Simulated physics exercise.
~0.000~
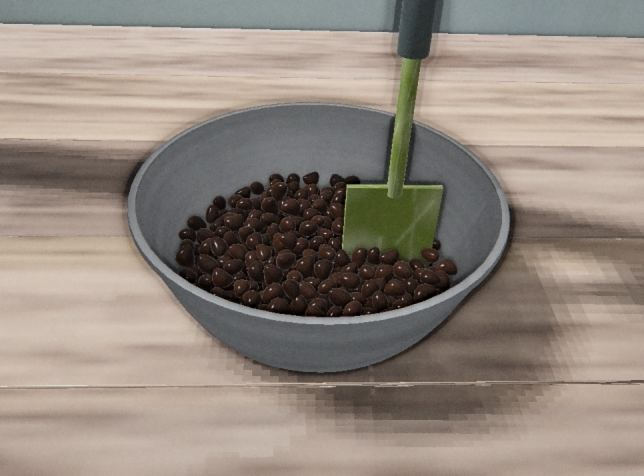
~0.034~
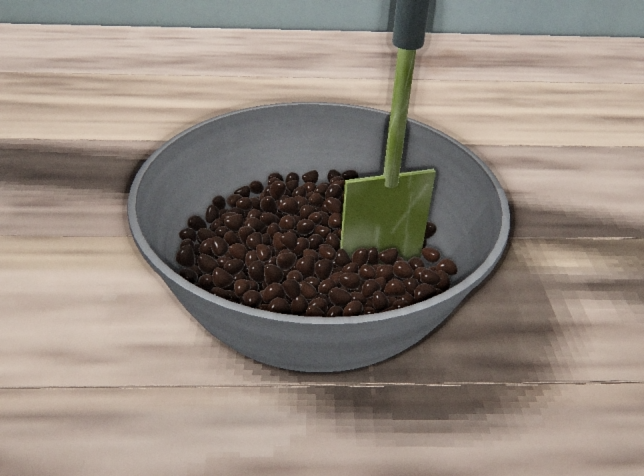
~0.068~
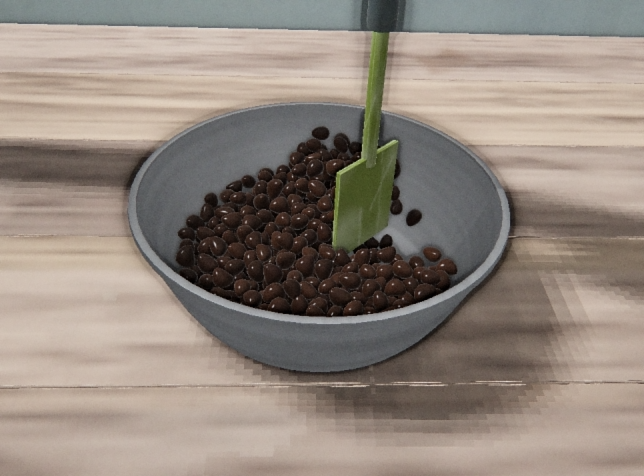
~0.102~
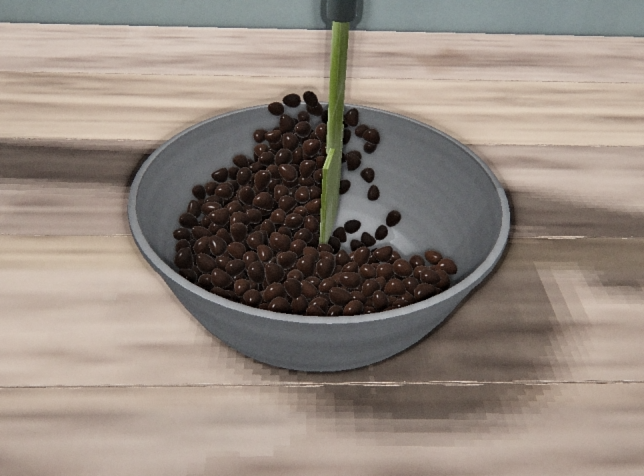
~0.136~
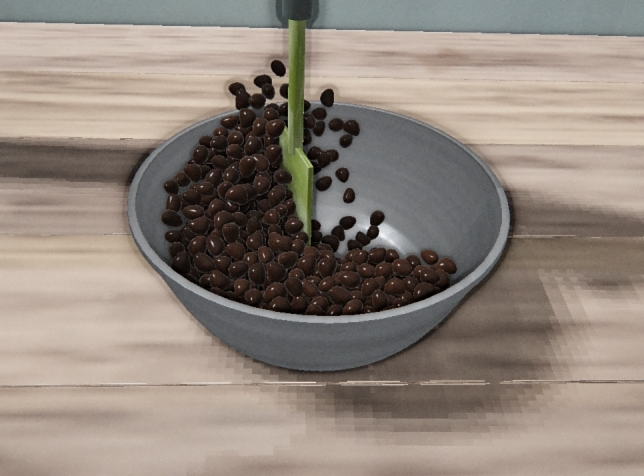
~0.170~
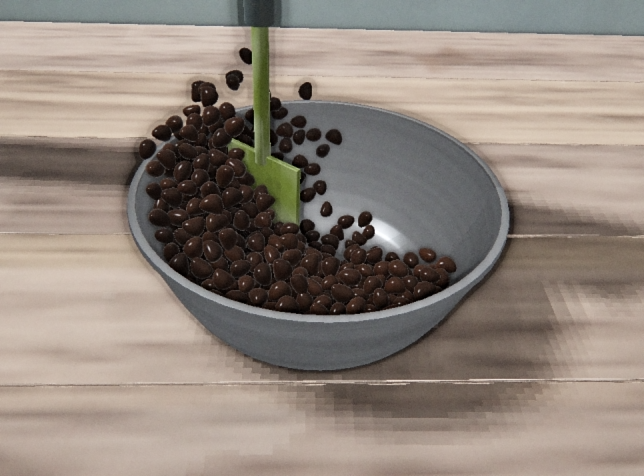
A grey bowl of glossy dark brown beans sits on a pale, streaked wooden surface, seen from above at an angle by a still camera, with a blue-grey strip behind. A green, square-bladed tool with a dark handle stands upright in the bowl's right side. It sweeps leftward along the far side, turning as it goes, and pushes the beans into a tall heap at the left, a few rising above the rim.
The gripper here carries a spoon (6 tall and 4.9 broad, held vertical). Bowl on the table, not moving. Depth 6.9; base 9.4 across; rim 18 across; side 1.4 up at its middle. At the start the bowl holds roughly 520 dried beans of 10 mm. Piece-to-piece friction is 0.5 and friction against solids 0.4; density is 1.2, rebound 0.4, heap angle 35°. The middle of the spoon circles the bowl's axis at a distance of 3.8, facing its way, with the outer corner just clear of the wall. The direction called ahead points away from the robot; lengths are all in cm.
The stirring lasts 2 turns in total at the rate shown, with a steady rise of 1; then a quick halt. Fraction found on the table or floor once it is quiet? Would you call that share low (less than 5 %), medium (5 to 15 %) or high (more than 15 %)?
I would call it high.
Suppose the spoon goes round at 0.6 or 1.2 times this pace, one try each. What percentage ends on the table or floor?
10 % and 45 %.
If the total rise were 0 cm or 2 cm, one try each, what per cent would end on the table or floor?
40 % and 30 %.
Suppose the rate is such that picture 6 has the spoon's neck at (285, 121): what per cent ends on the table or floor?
Around 25 in a hundred.
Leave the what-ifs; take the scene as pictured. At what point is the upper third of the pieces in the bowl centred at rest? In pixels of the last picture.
Centre of top third: Approx. (379, 231).
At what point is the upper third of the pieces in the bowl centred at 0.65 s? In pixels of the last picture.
The centre is close to (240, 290).
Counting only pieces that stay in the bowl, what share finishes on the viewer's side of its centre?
Close to 50 in a hundred.
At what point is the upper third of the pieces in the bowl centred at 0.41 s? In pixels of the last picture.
Around (430, 187).
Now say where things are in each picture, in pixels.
The first frame shows spoon neck at (399, 161), 0° round; upper third of the load around (309, 249), from x 185 to 445, top at y 180; 522 in the bowl.
The second frame shows spoon neck at (394, 151), 14° round; upper third of the load around (315, 241), from x 185 to 445, top at y 175.
The third frame shows spoon neck at (371, 132), 45° round; upper third of the load around (313, 215), from x 185 to 445, top at y 135.
The fourth frame shows spoon neck at (335, 120), 77° round; upper third of the load around (285, 191), from x 185 to 445, top at y 100.
The fifth frame shows spoon neck at (296, 119), 109° round; upper third of the load around (252, 179), from x 170 to 445, top at y 70; 520 in the bowl, 2 in flight or on the tool.
The sixth frame shows spoon neck at (262, 129), 140° round; upper third of the load around (218, 183), from x 150 to 445, top at y 55; 515 in the bowl, 7 in flight or on the tool.
By 0.41 s, 5° round, highest piece 10 above the table; 426 in the bowl, 53 on the table or floor, 43 in flight or on the tool.
By 0.65 s, 229° round, highest piece 9 above the table; 375 in the bowl, 130 on the table or floor, 17 in flight or on the tool.
By 0.97 s, 0° round, highest piece 6 above the table; 369 in the bowl, 153 on the table or floor.
By 1.67 s, 0° round, highest piece 6 above the table; 369 in the bowl, 153 on the table or floor.
Final count, 369 in the bowl, 153 on the table or floor. That is 29 % on the table or floor.
